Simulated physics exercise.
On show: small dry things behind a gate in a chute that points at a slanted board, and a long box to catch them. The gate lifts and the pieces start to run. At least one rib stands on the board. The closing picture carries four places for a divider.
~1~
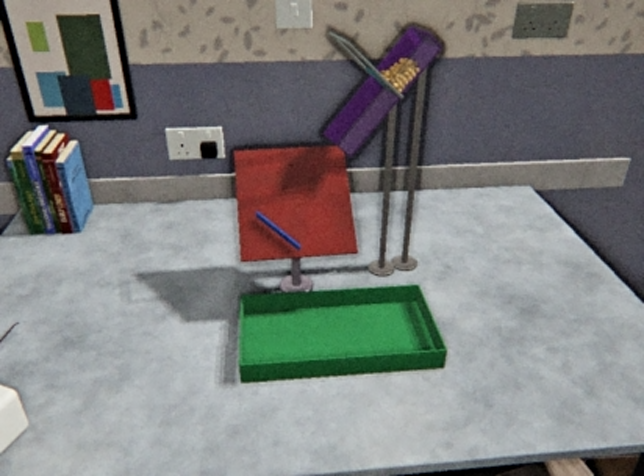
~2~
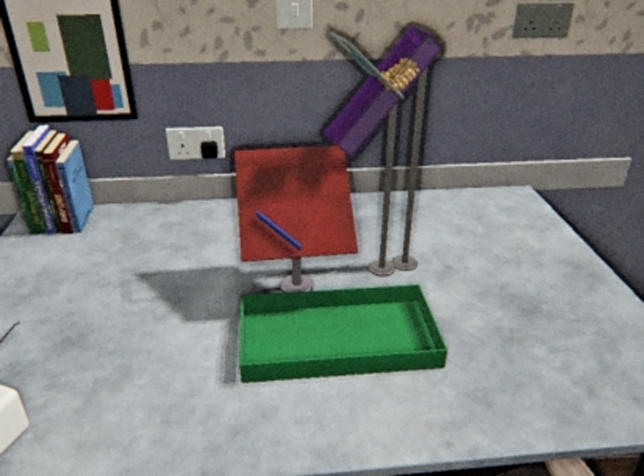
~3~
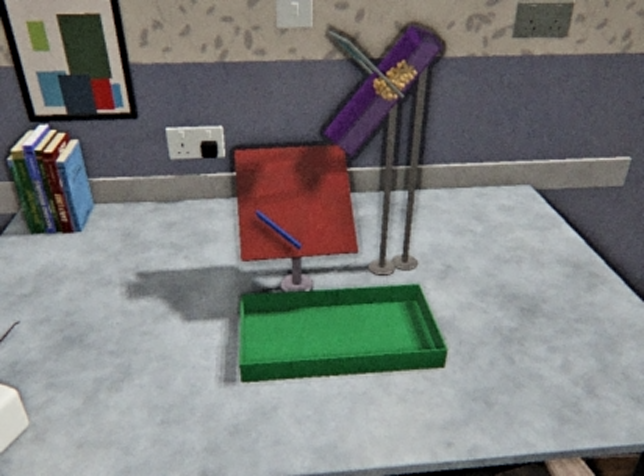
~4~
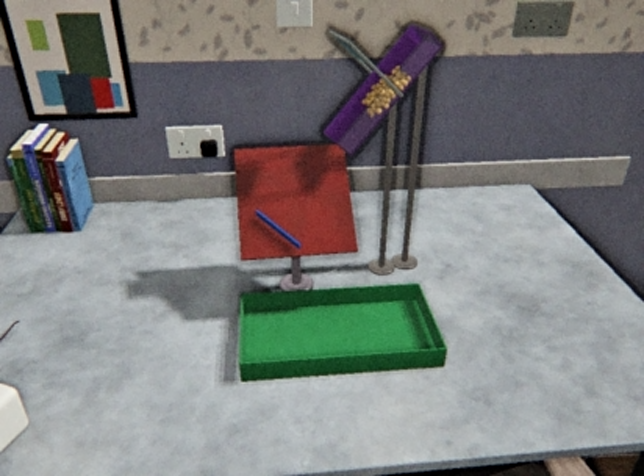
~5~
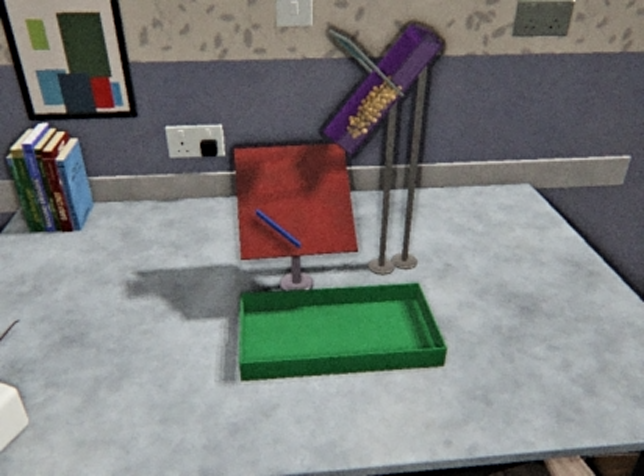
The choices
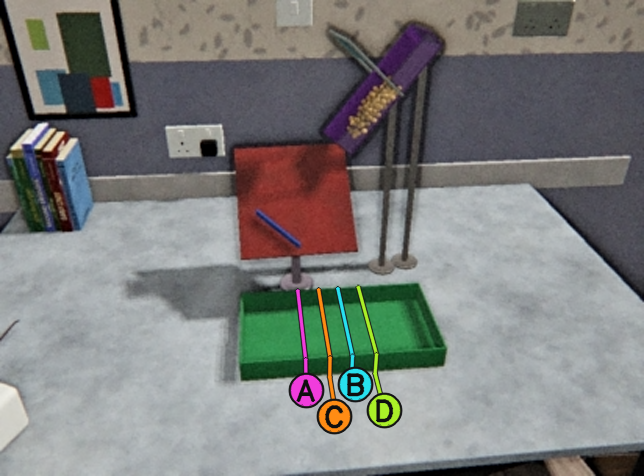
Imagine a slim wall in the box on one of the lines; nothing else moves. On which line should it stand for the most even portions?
I would pick line C.
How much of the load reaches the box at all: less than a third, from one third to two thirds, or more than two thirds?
It is more than two thirds.
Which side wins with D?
Left.
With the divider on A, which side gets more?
More lands on the right.
On the marked copy, line A crosses the front rim at (305, 358); line B crosses the front rim at (352, 355); line C crosses the front rim at (329, 356); line D crosses the front rim at (376, 353).
With A, of what is caught, a stray few on the left of the divider, nearly all on the right.
With B, of what is caught, nearly all on the left of the divider, a small part on the right.
With C, of what is caught, about half on the left of the divider, about half on the right.
With D, of what is caught, nearly all on the left of the divider, a stray few on the right.
